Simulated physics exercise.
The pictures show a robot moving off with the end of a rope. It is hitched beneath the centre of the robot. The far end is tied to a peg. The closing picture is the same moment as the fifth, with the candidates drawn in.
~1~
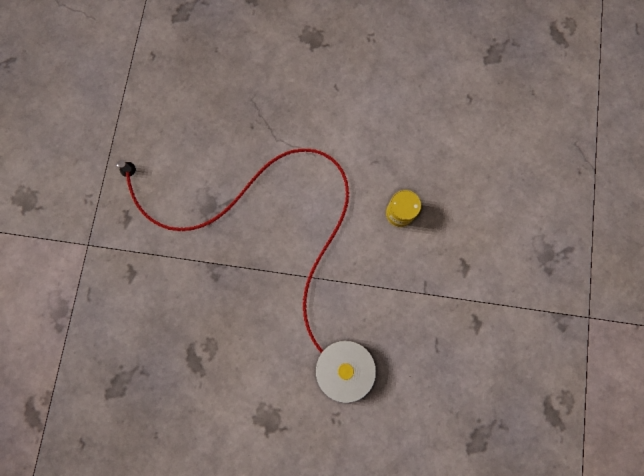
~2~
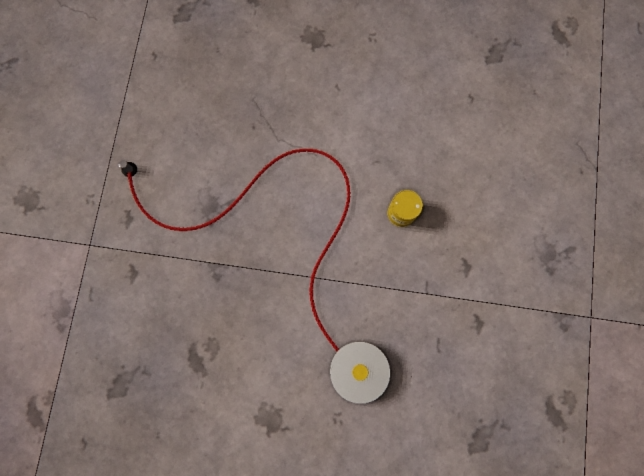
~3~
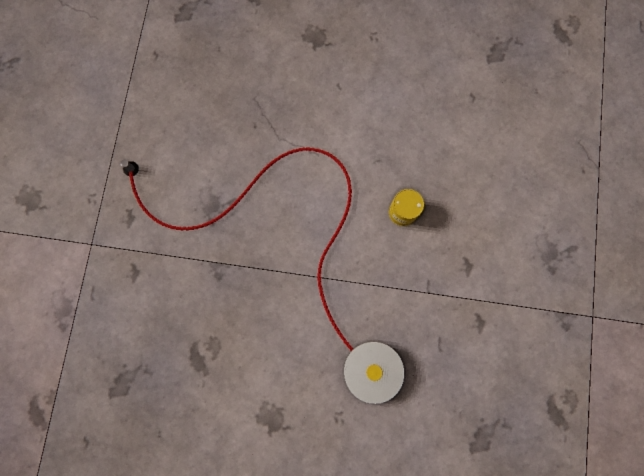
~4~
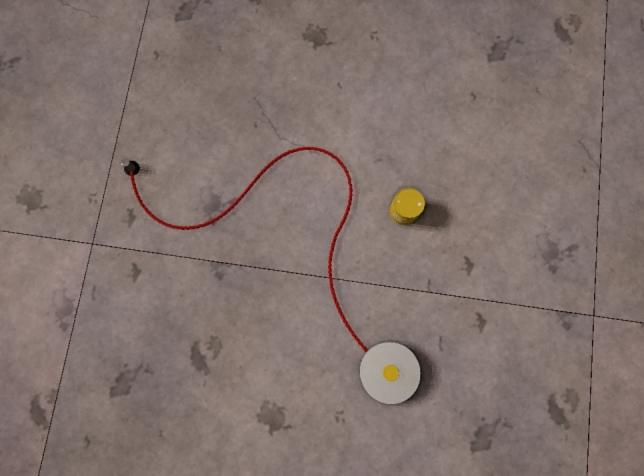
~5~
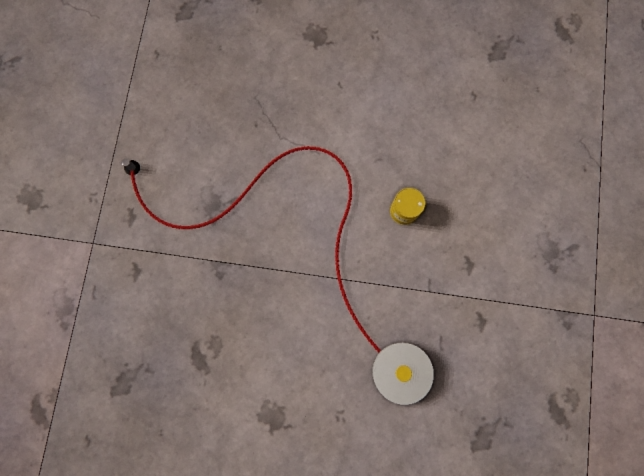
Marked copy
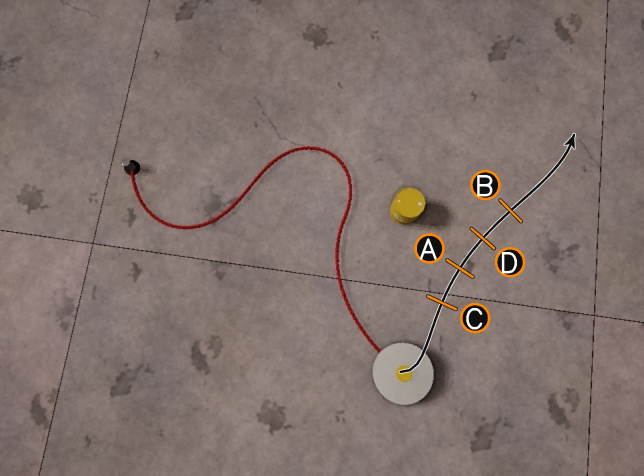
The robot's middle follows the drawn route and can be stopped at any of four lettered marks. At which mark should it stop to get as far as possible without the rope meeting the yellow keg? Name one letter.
At B, and not beyond.
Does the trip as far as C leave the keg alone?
Yes.
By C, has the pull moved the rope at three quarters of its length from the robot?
By then, no.
On the marked copy, A at (460, 268); B at (511, 211); C at (442, 303); D at (483, 238); the route from (401, 372) via (480, 242) to (574, 135).
With B. Early on, robot (440, 313), middle of the rope (314, 149).
Further on, robot (474, 250), middle of the rope (314, 149).
At the end, robot (514, 209), middle of the rope (314, 149); nothing has been touched.
As for the rest, A is safe but short; C is safe but short; D is safe but short.
